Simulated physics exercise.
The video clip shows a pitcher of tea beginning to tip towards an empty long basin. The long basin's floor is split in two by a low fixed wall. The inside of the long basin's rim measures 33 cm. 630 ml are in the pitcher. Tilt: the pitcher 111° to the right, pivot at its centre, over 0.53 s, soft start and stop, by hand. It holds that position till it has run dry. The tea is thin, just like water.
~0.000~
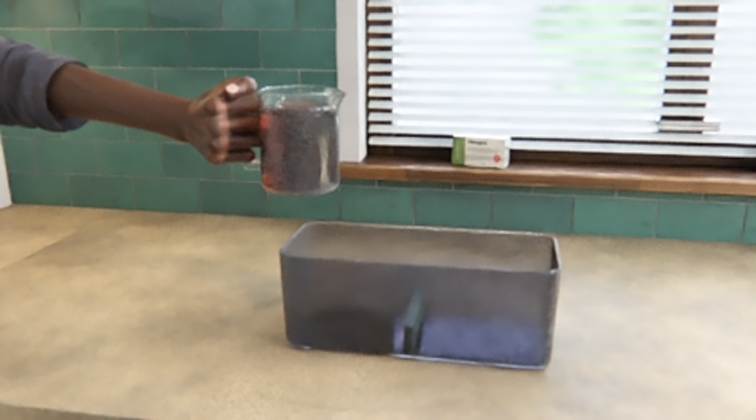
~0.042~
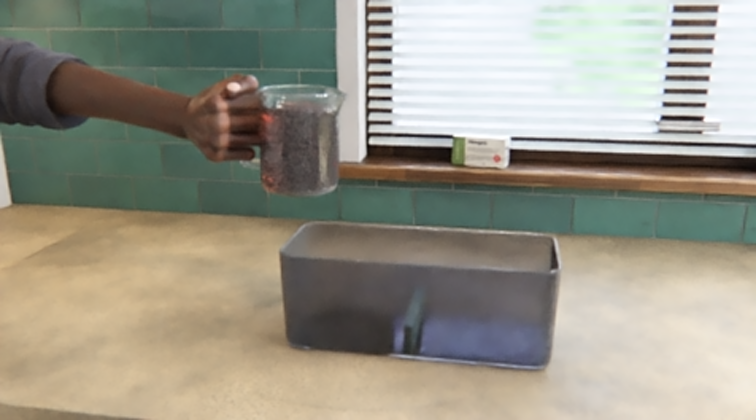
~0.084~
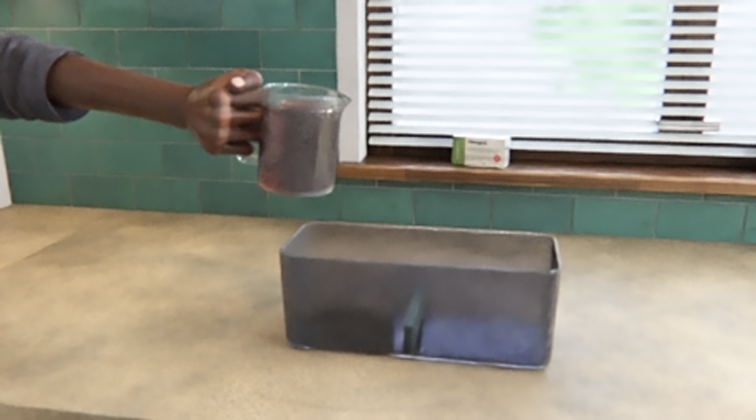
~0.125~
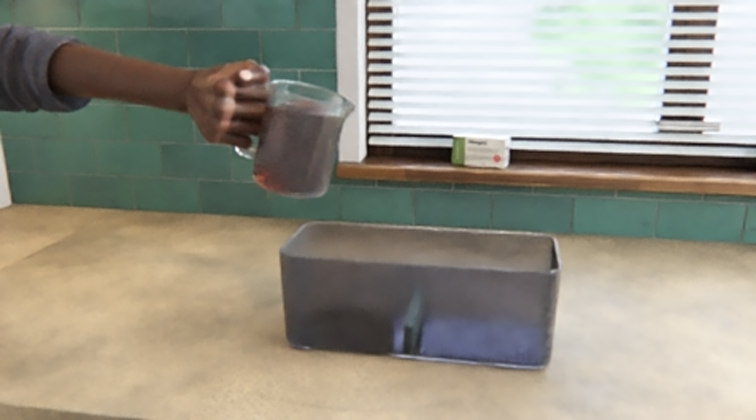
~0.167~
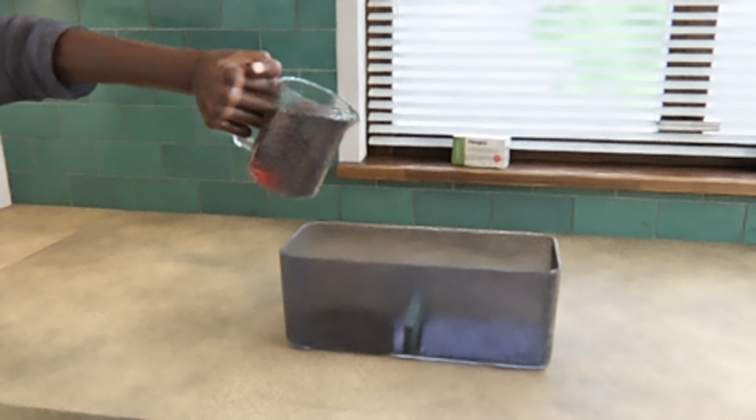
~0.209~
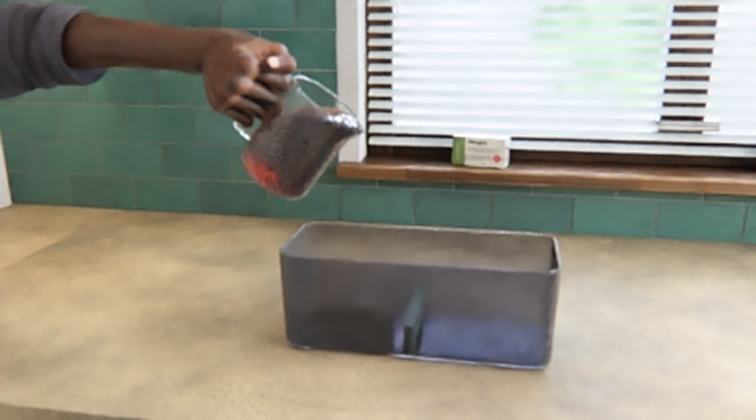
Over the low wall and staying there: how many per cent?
22 out of 100.
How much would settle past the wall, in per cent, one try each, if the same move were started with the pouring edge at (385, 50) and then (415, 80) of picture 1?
90 in a hundred, followed by 90 in a hundred.
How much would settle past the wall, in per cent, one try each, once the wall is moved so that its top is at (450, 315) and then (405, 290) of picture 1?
The first try gives 15 percent and the second 30 percent.
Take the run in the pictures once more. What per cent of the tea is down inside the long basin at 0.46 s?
Estimate - around 20 in a hundred parts.
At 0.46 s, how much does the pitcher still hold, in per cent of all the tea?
Near 56 in a hundred.
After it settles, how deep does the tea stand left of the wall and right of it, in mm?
Once settled, the left stands around 26 mm and the right around 8 mm.
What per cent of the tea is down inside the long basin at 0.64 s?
Roughly 74 %.
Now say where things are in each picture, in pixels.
It leans 0°; its right rim is at (346, 93); the tea meets the walls at (265, 106) and (336, 107); the long basin's rim runs from (292, 239) to (558, 254); the wall's top is at (415, 306), in the first picture.
It leans 2°; its right rim is at (347, 94); the tea meets the walls at (265, 105) and (337, 108), in the second picture.
It leans 7°; its right rim is at (351, 99); the tea meets the walls at (268, 103) and (340, 109), in the third picture.
It leans 15°; its right rim is at (356, 107); the tea meets the walls at (272, 103) and (344, 112), in the fourth picture.
It leans 25°; its right rim is at (361, 119); the tea meets the walls at (270, 118) and (351, 115), in the fifth picture.
It leans 37°; its right rim is at (364, 133); the tea meets the walls at (261, 130) and (357, 122), in the sixth picture.
By 0.46 s the tilt is 106° and 55 per cent is still to pour, 13 is left of the wall and 7 right of it.
By 0.64 s the tilt is 111° and 13 per cent is still to pour, 59 is left of the wall and 14 right of it.
By 0.82 s the tilt is 111° and 1 per cent is still to pour, 75 is left of the wall and 17 right of it.
By 1.03 s the tilt is 111° and 0 per cent is still to pour, 77 is left of the wall and 19 right of it.
At rest 74 per cent lies left of the wall, 22 right of it and 3 outside.
